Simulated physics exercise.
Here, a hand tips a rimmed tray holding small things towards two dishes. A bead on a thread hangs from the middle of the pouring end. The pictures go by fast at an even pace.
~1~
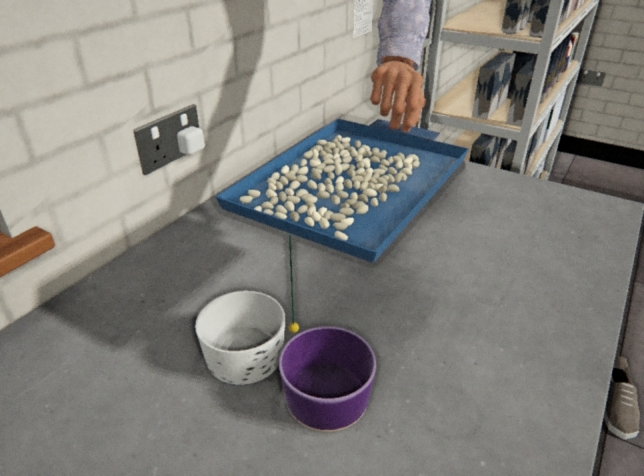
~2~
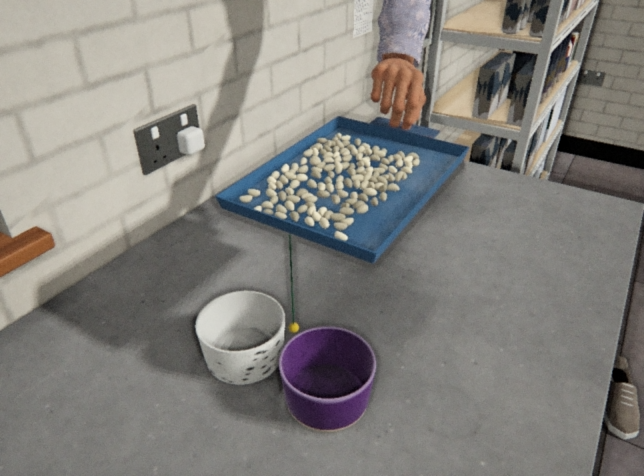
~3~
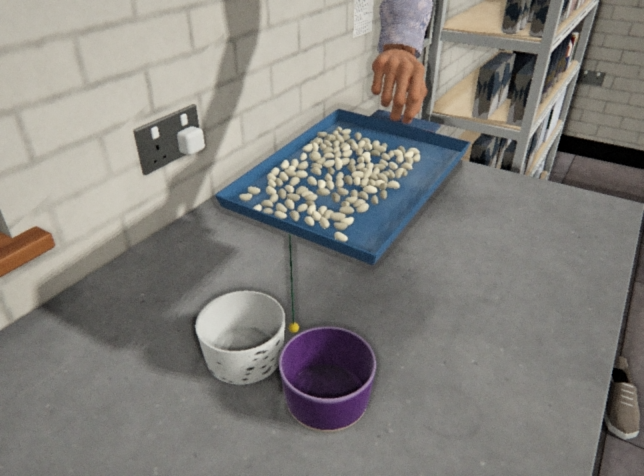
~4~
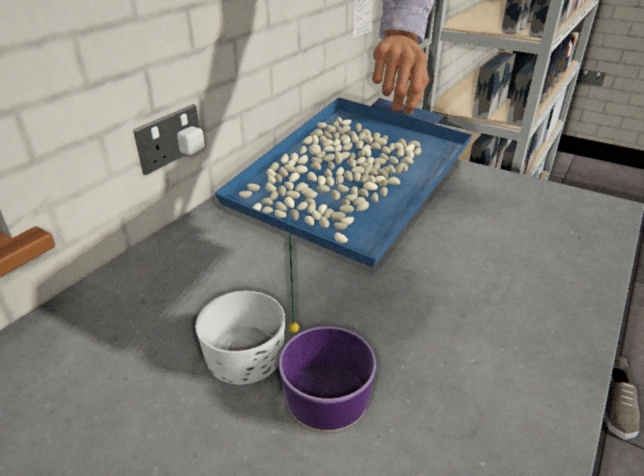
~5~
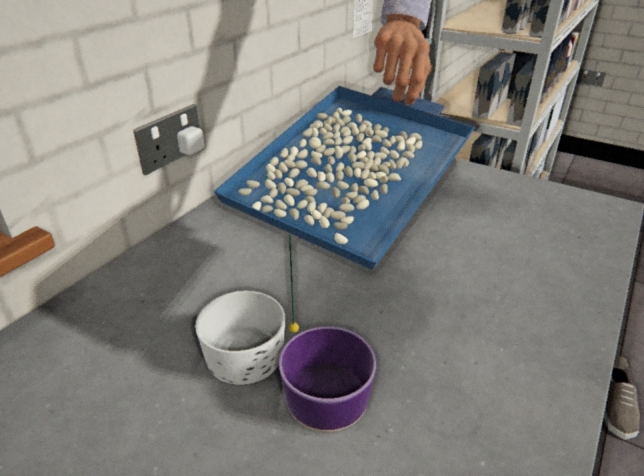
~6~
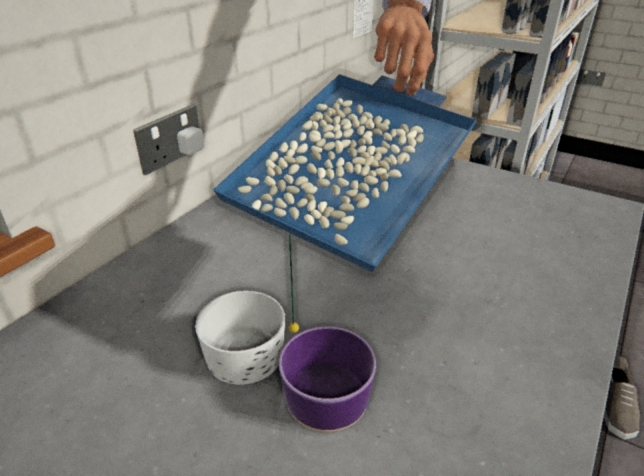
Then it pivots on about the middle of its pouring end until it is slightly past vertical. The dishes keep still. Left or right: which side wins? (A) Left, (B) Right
(B) Right.
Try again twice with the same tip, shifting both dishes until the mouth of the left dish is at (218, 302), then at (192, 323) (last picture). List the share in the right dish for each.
Close to 10 in a hundred first, close to 10 in a hundred second.
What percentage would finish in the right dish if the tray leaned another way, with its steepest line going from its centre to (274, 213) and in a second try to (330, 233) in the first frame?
About 0 % and 40 %.
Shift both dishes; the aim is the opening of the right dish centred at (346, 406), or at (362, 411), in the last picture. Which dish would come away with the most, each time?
First try: The rightmost dish. Second try: The rightmost dish.
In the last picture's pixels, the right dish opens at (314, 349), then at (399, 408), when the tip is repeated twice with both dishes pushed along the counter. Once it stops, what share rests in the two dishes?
First placement near 30 percent, second near 50 percent.
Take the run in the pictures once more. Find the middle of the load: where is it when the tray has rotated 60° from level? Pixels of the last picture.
Load centre: Approx. (347, 208).
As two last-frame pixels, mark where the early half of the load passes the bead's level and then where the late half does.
Points: About (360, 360), then about (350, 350).
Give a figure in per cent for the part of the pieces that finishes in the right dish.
Near 70 %.
Just after the last frame, tray tipped steeply; almost all on the tray; just a few in the air.
A moment on, tray tipped right over; roughly a quarter on the tray; roughly a third in the right dish; about a tenth outside both; roughly a quarter in the air.
Further on, tray tipped past a quarter turn; the larger part in the right dish; roughly a quarter outside both.
When it is over, tray tipped past a quarter turn; the larger part in the right dish; not one in the left dish; roughly a quarter outside both.
